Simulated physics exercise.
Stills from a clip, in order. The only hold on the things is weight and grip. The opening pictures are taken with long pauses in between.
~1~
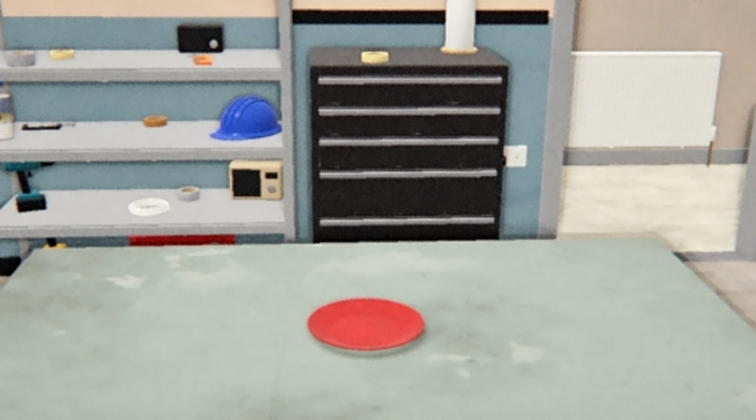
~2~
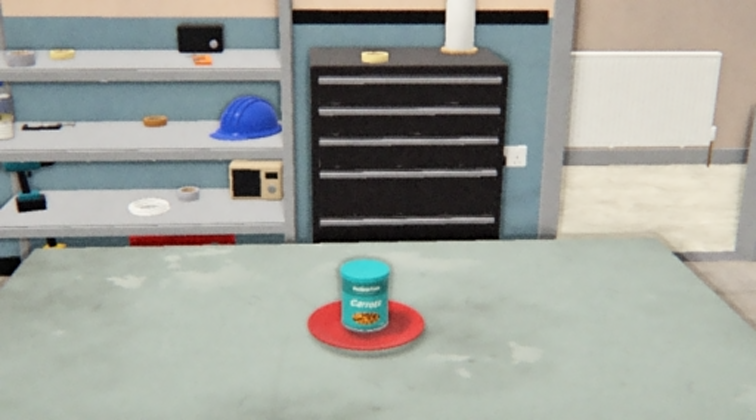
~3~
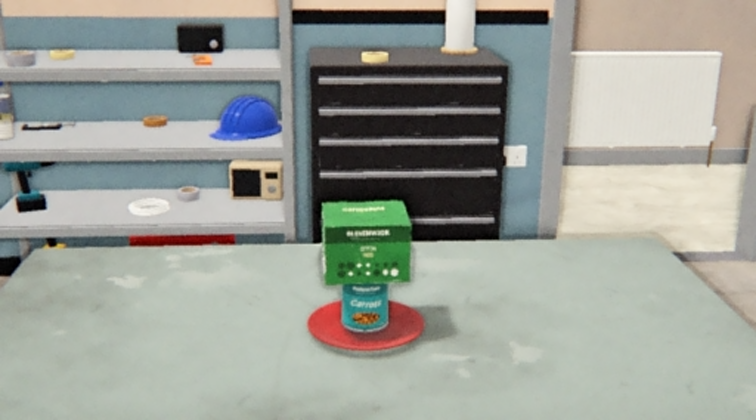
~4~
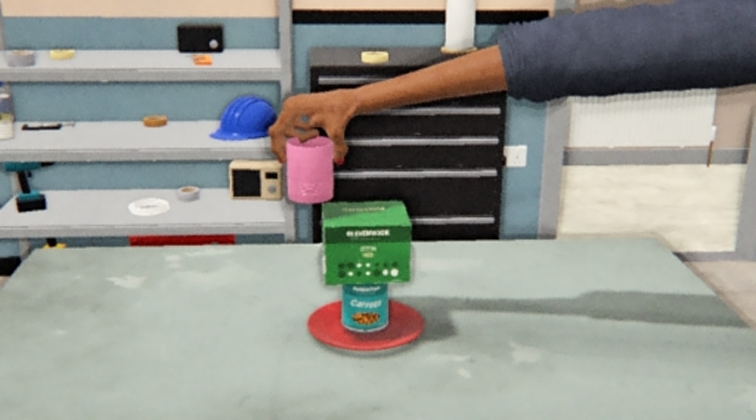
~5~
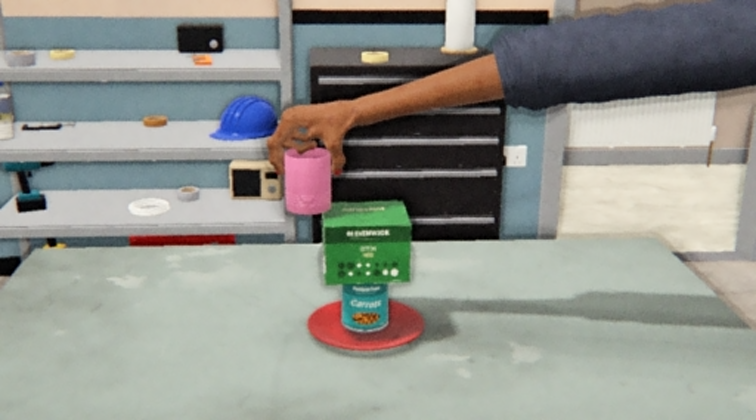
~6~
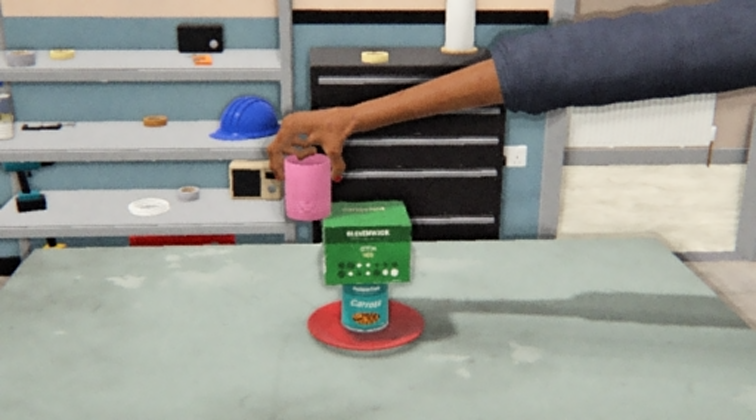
Red plate on a table, then a turquoise pot and green box stacked on it, and a hand lowering a pink cup slightly.
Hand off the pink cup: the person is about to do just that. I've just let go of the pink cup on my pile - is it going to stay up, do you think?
No: Safe to say it doesn't work.
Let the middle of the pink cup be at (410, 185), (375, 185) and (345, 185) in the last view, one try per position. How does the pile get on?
Attempt one, the pile falls over; attempt two, it survives; attempt three, it survives.
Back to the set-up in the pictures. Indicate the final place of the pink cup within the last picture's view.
About (259, 317).
Then, 0.40 s later than the last frame, pink cup now fallen.
Then, 0.70 s later than the last frame, things are still on the move.
When it is over, fallen, pink cup; the other 3 as before. End places, in pixels of the last picture, pink cup near (259, 317). The pile comes apart.
